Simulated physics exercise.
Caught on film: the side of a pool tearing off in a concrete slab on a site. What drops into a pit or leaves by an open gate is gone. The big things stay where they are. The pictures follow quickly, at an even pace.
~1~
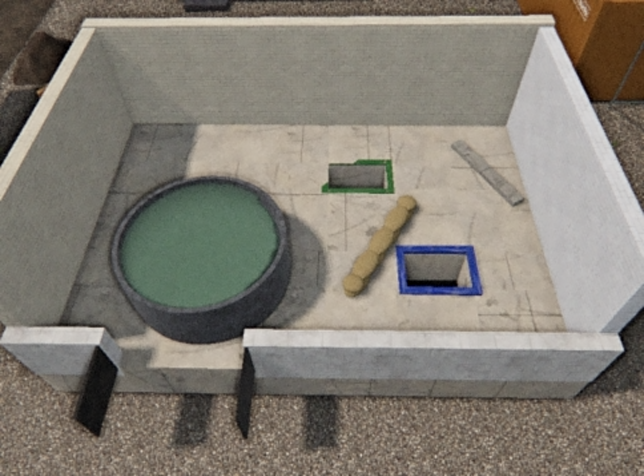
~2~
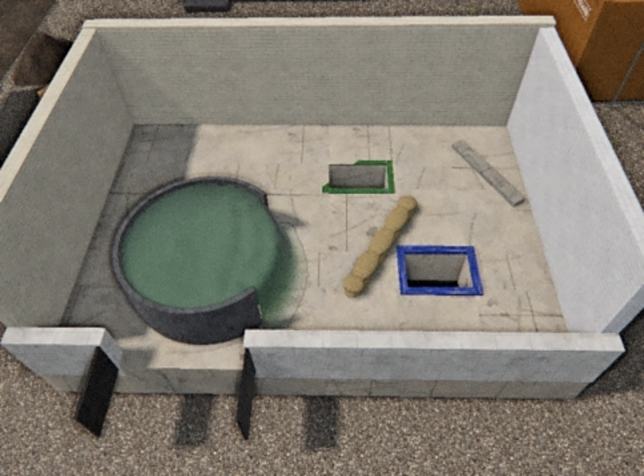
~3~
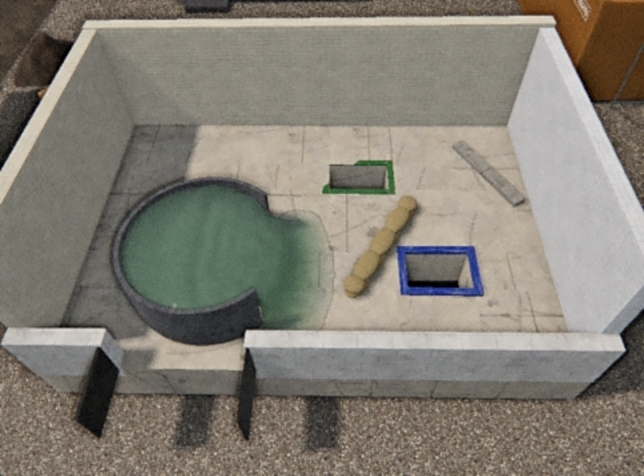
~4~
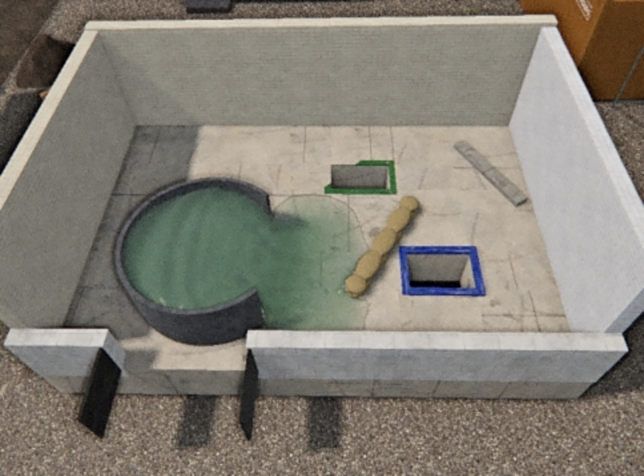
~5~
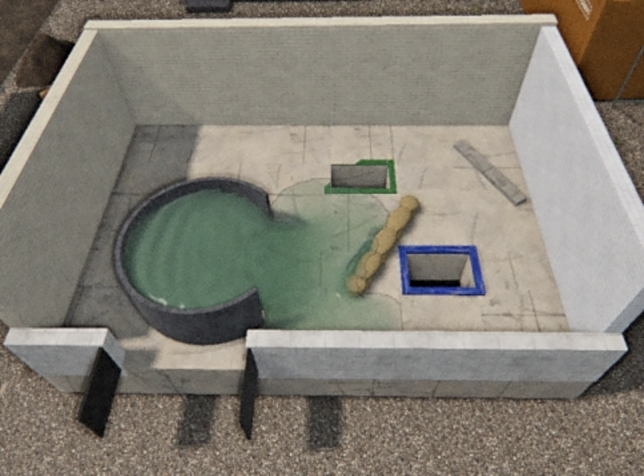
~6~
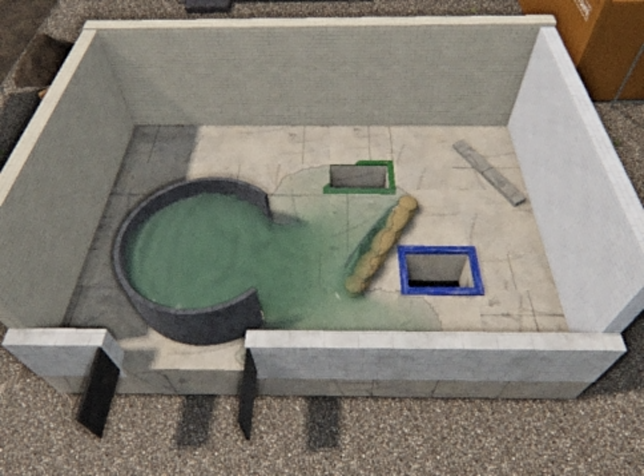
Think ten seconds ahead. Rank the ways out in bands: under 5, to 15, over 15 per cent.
The gate takes under 5 %; the blue pit takes from 5 to 15 %; the green pit takes over 15 %.
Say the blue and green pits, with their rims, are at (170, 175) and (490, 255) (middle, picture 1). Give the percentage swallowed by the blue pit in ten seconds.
Per cent: Blue 2.
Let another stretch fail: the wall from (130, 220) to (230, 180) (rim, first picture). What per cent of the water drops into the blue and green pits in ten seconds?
Per cent: Blue 2, green 25.
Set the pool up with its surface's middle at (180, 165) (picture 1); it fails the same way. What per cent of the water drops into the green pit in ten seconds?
In per cent: Green 40.
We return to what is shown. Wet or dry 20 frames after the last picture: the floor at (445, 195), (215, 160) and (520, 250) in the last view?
As listed: Flooded, dry, wet.
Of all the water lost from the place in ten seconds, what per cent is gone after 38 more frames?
Roughly 70 per cent.
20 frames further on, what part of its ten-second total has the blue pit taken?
Near 55 in a hundred.
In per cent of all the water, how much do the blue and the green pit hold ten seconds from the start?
Near 8 and 42 in a hundred.
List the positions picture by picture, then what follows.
The round pool at (201, 240) is whole and still, in the first picture.
The front is at a hidden place, out from the gap at (285, 261), in the second picture.
Water pours out at (286, 264) and has run to a hidden place, in the third picture.
The front is at (316, 197), out from the gap at (288, 267), in the fourth picture.
The front is at (356, 190), out from the gap at (288, 267), in the fifth picture.
Water pours out at (287, 268) and has run to (404, 195), in the sixth picture.
A moment on, water covers 40 % of the floor; the gate 0 %, the blue pit 1 %, the green pit 3 %.
Next, water covers 55 % of the floor; the gate 0 %, the blue pit 3 %, the green pit 9 %.
Then, water covers 55 % of the floor; the gate 1 %, the blue pit 4 %, the green pit 17 %.
Later, water covers 75 % of the floor; the gate 2 %, the blue pit 6 %, the green pit 30 %.
In the end, water covers 95 % of the floor; the gate 3 %, the blue pit 8 %, the green pit 42 %.
